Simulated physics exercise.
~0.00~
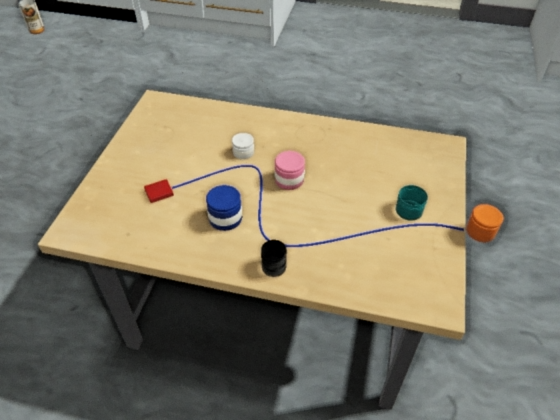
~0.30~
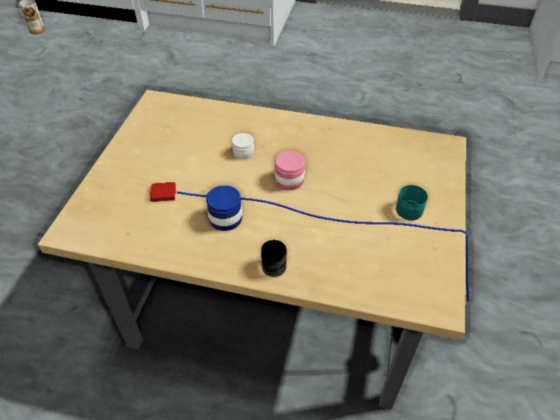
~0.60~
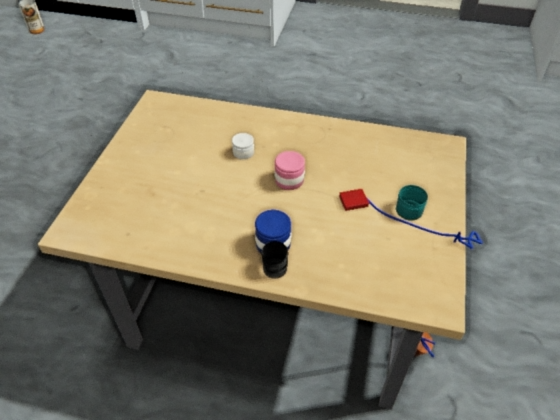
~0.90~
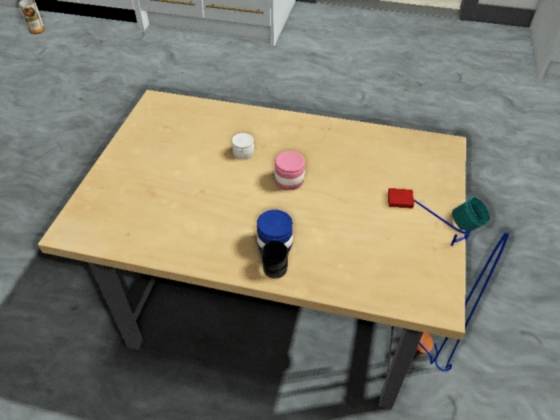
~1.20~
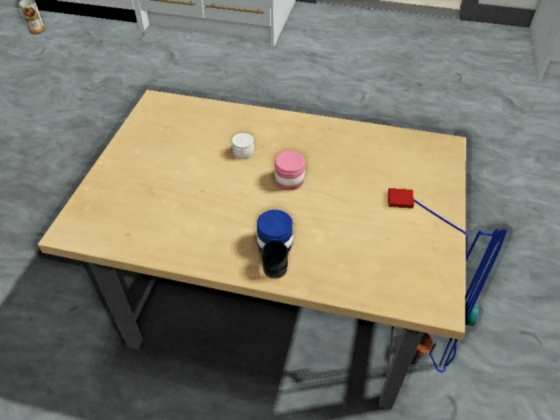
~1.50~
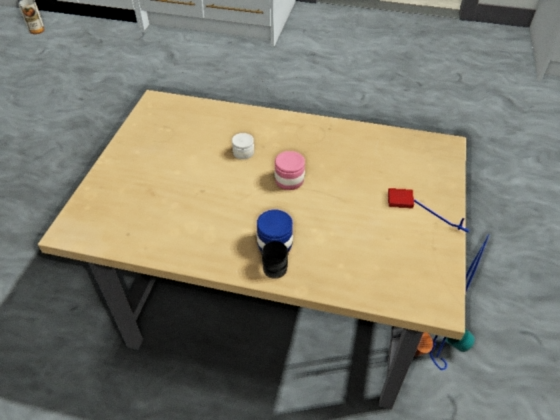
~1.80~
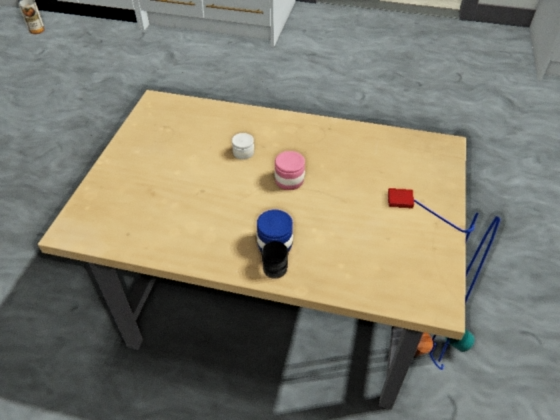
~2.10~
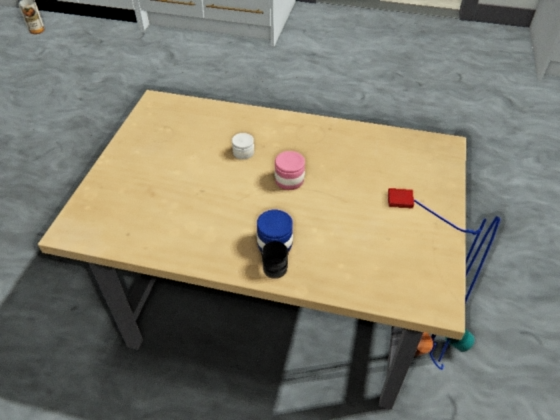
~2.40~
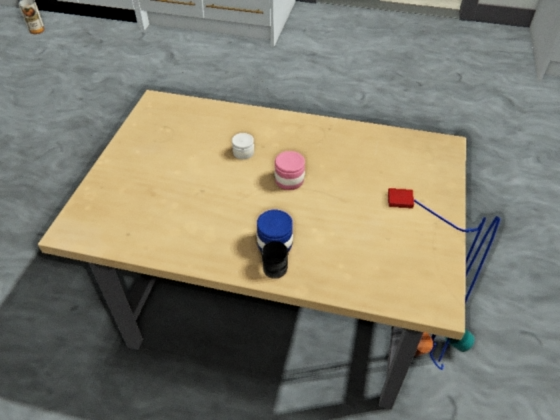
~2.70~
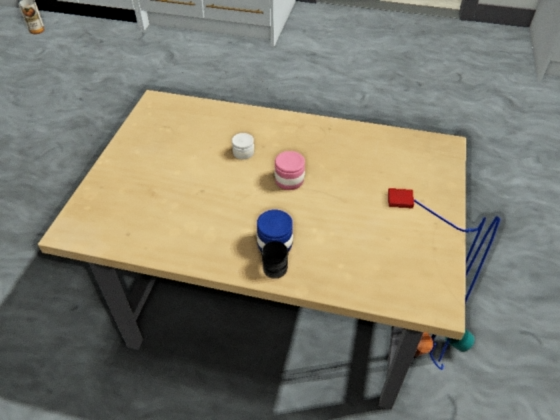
Orange speaker dropping off a table's right edge, its blue cable dragging a red phone rightward, shifting a blue tin and toppling a teal cup to the floor.
